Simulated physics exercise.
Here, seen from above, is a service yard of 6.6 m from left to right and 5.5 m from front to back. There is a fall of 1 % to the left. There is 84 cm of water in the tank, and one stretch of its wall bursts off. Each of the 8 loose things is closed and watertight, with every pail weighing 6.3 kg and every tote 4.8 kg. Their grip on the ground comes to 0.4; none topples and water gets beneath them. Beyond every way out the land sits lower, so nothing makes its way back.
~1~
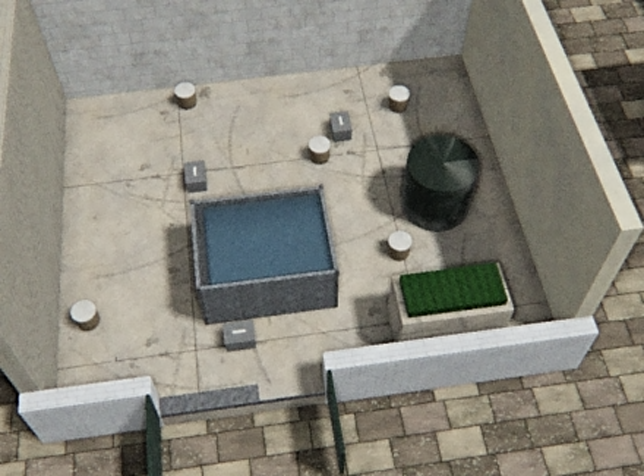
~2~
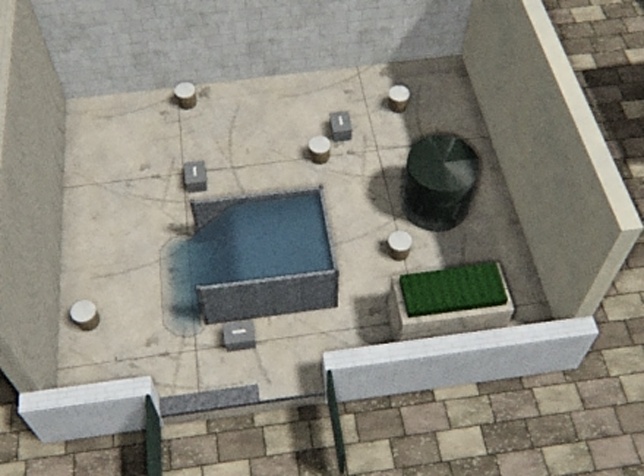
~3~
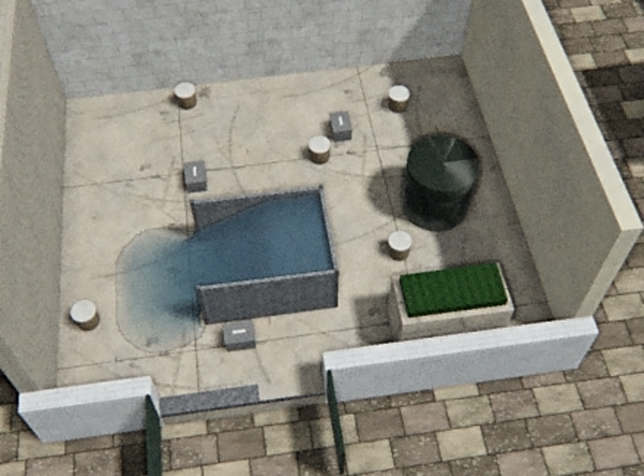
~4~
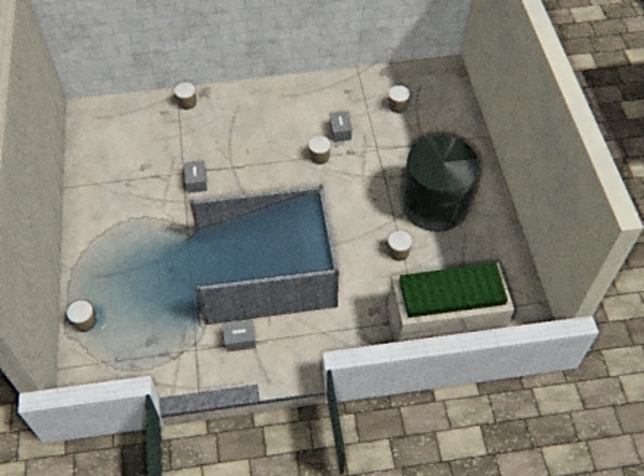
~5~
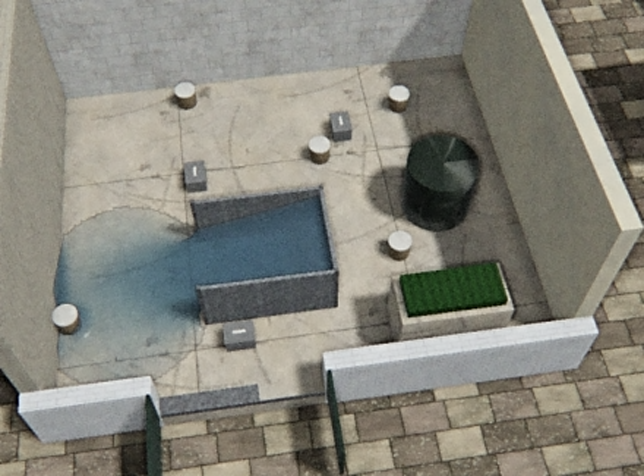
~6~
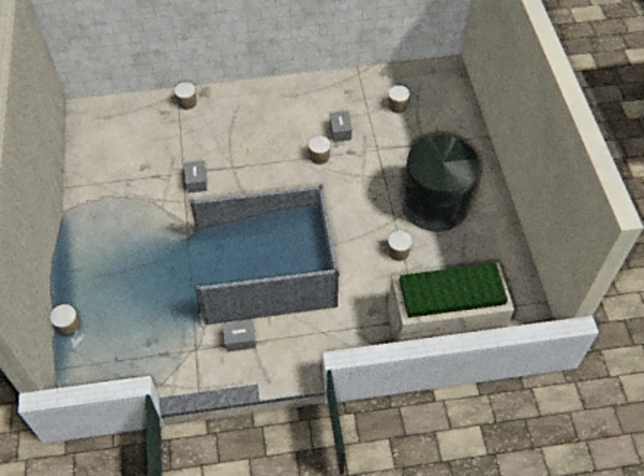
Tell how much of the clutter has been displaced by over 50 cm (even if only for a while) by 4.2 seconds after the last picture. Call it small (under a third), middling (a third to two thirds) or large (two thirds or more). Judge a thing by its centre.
Middling, a third to two thirds.
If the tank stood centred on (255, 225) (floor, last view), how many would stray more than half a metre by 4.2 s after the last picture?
In that case the number is 5.
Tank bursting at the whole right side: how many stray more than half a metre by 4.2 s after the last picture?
Then 4.
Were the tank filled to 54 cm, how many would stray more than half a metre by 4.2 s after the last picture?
Result: 3.
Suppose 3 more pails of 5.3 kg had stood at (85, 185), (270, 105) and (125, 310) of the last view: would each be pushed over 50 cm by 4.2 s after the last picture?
Above, above, above.
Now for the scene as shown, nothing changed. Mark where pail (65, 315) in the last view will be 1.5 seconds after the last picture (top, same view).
Look about (201, 366).
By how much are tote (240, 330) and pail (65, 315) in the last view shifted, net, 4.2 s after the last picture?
Going in order, that's 200 cm for one and 350 cm for the other.
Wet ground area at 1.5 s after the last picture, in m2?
Roughly 13 m2.
Then, 0.4 s after the last picture 0 of 8 are over 50 cm from their spots; 1 afloat.
Then, 1.5 s after the last picture 1 of 8 are over 50 cm from their spots; 1 afloat.
Then, 2.8 s after the last picture 3 of 8 are over 50 cm from their spots; 1 afloat.
Then, 4.2 s after the last picture 3 of 8 are over 50 cm from their spots, and 3 have been at some point; 2 afloat.
